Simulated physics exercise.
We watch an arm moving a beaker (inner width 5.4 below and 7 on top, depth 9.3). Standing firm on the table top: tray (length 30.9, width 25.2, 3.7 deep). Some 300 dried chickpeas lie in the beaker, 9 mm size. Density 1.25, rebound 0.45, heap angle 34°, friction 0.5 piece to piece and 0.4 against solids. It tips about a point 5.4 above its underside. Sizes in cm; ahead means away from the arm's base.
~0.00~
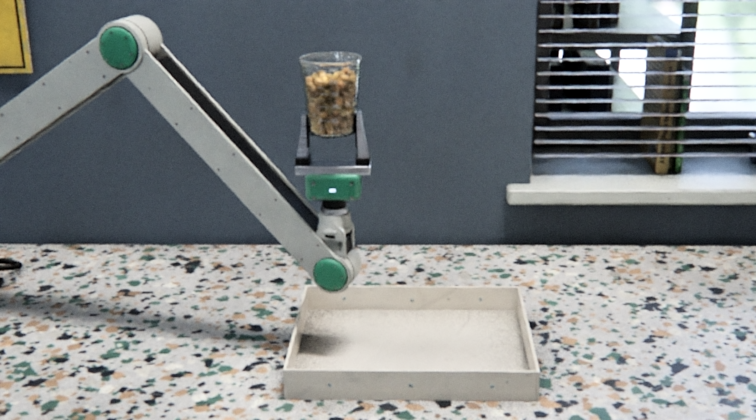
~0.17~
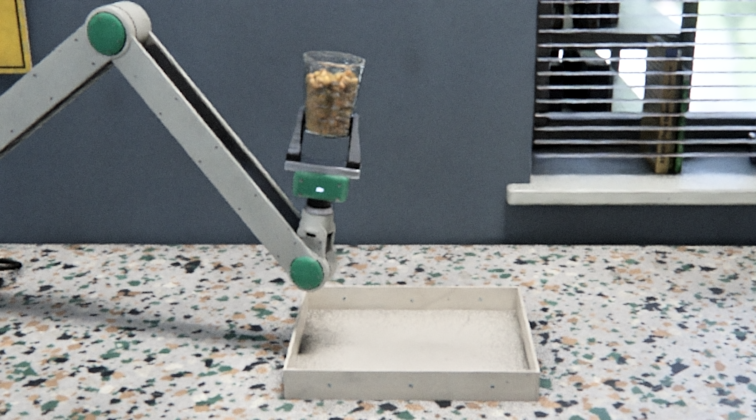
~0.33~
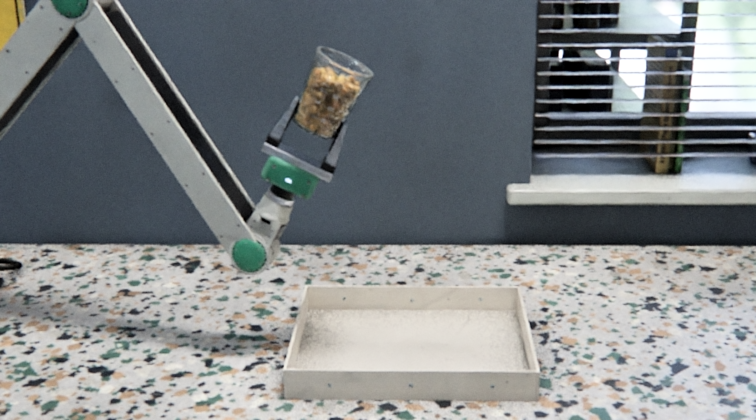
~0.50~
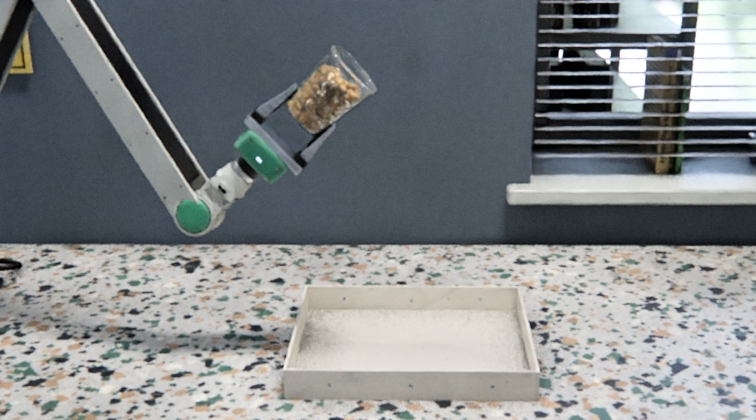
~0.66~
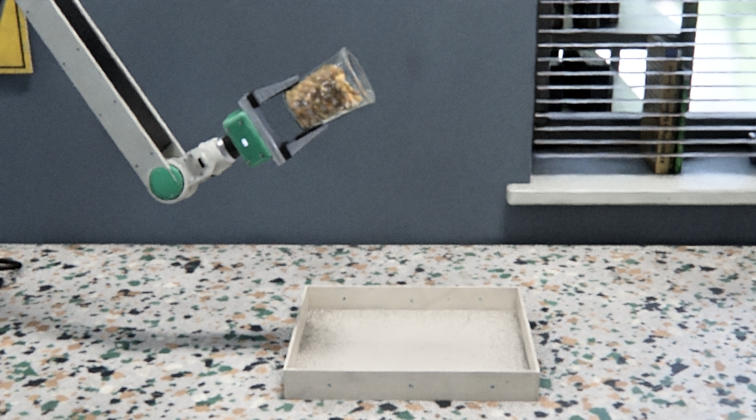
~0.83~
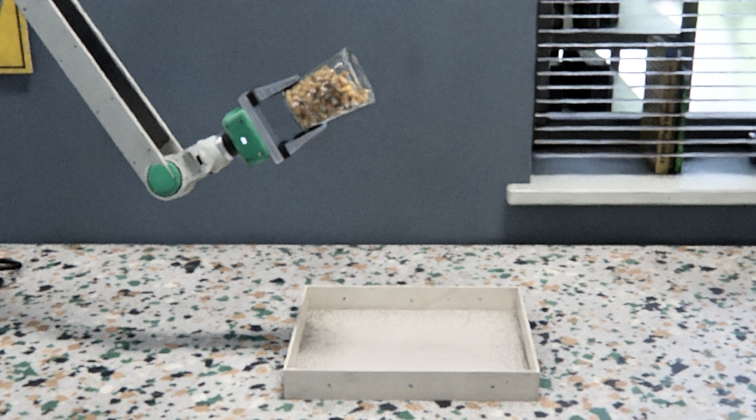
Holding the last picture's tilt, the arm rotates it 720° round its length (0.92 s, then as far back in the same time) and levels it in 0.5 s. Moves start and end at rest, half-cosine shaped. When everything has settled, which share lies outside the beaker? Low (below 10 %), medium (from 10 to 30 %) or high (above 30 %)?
Answer: Low; below 10 % of the dried chickpeas finish outside the beaker.
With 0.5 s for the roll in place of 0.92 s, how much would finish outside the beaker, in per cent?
Then about 5 per cent.
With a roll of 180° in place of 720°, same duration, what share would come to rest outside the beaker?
In that case some 5 per cent.
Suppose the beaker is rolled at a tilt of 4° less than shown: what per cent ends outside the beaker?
About 0 per cent.
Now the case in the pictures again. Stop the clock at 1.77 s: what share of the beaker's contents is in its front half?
Some 45 per cent.
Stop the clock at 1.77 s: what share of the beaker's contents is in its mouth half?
Roughly 45 per cent.
After 1.77 s, tipped 62°, highest piece 39 above the table; 290 in the beaker, 5 in the tray, 2 in flight or on a rim.
After 2.70 s, tipped 61°, highest piece 39 above the table; 283 in the beaker, 12 in the tray, 2 in flight or on a rim.
After 3.37 s, upright, highest piece 40 above the table; 282 in the beaker, 15 in the tray.
After 4.07 s, upright, highest piece 40 above the table; 282 in the beaker, 15 in the tray.
In the end, 282 in the beaker, 15 in the tray. That is 5 % outside the beaker.
